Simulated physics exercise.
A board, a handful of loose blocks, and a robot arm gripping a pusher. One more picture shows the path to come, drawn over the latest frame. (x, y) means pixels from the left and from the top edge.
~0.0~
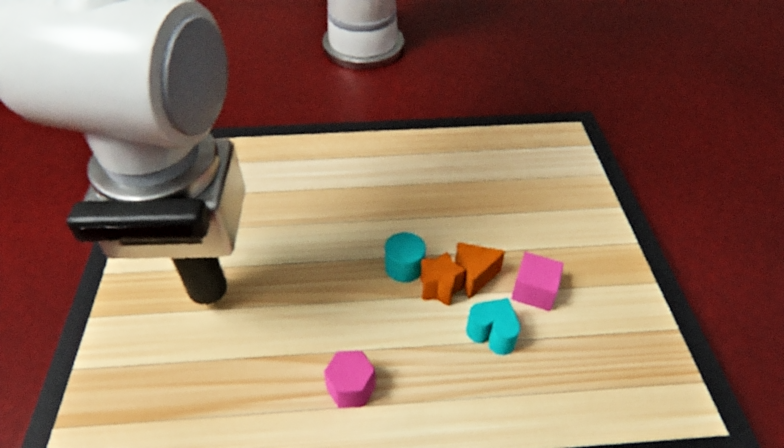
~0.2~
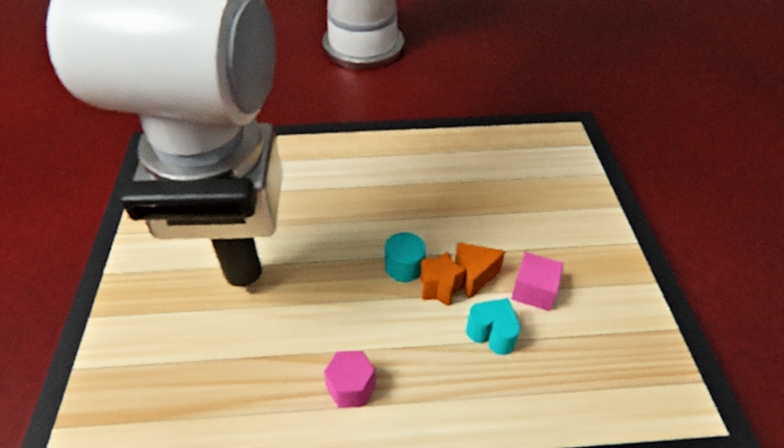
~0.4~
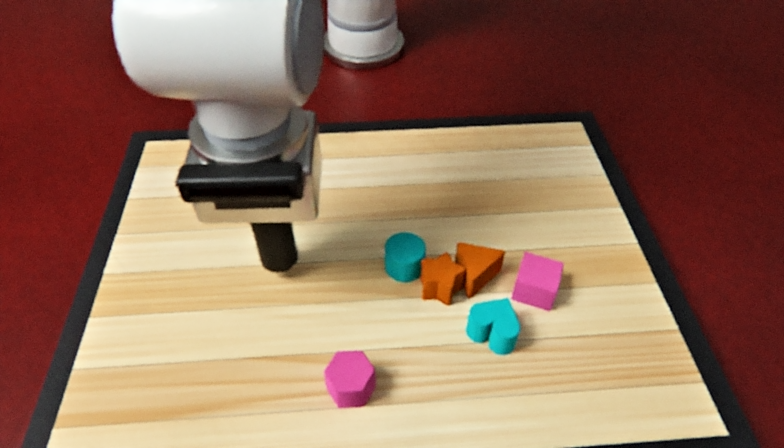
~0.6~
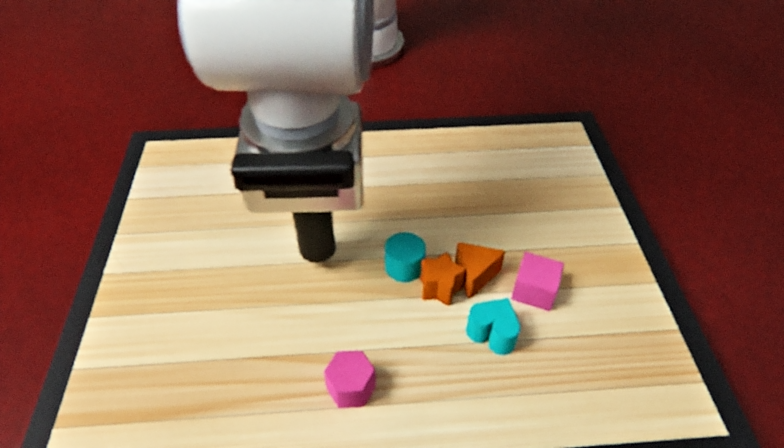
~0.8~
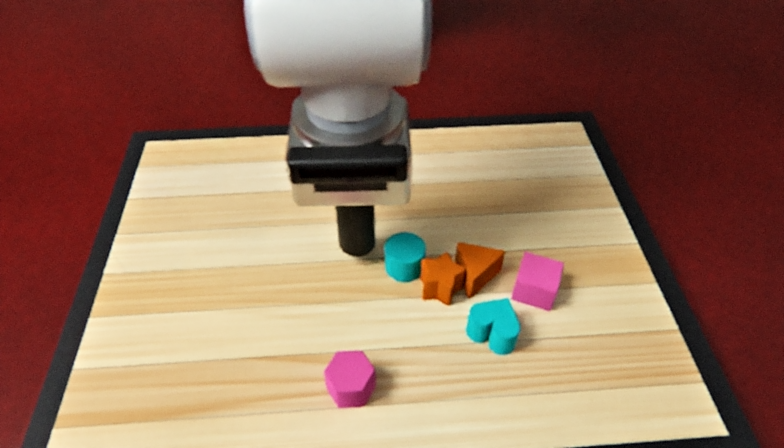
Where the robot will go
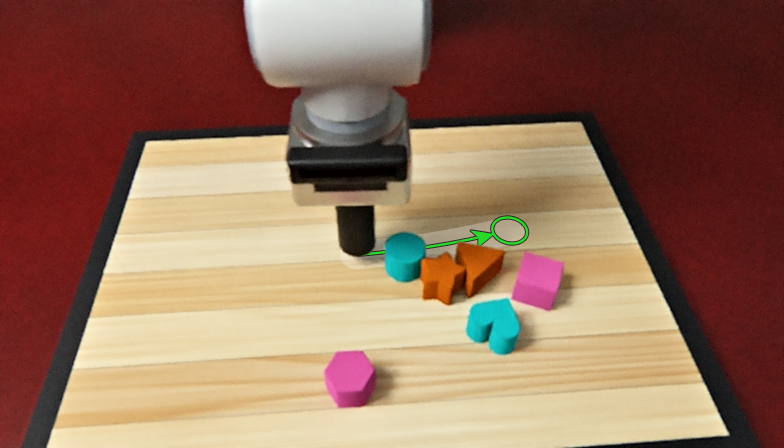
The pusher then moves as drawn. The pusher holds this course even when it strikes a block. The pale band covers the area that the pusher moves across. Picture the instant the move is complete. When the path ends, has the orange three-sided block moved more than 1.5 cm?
No - that is not the case.
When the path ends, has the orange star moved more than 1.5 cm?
Going by the path, yes.
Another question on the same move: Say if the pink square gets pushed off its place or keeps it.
By the last moment, the pink square will still be in its place.
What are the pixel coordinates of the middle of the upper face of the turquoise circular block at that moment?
At roughly (444, 256).
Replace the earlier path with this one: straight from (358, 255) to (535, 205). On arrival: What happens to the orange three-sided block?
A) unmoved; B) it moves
A - unmoved.
Path on the board, from (358, 255) by way of (436, 246) to (510, 230).
The first path, step by step. One third of the way, pusher at (413, 237); turquoise circular block at (436, 255); orange star at (456, 282); orange three-sided block at (482, 258), turned 15° anticlockwise.
Two thirds of the way, pusher at (465, 229); turquoise circular block at (444, 256); orange star at (459, 285); orange three-sided block at (484, 258).
At the end, pusher at (512, 218); turquoise circular block at (444, 256); orange star at (459, 285); orange three-sided block at (484, 258); pink square in place.
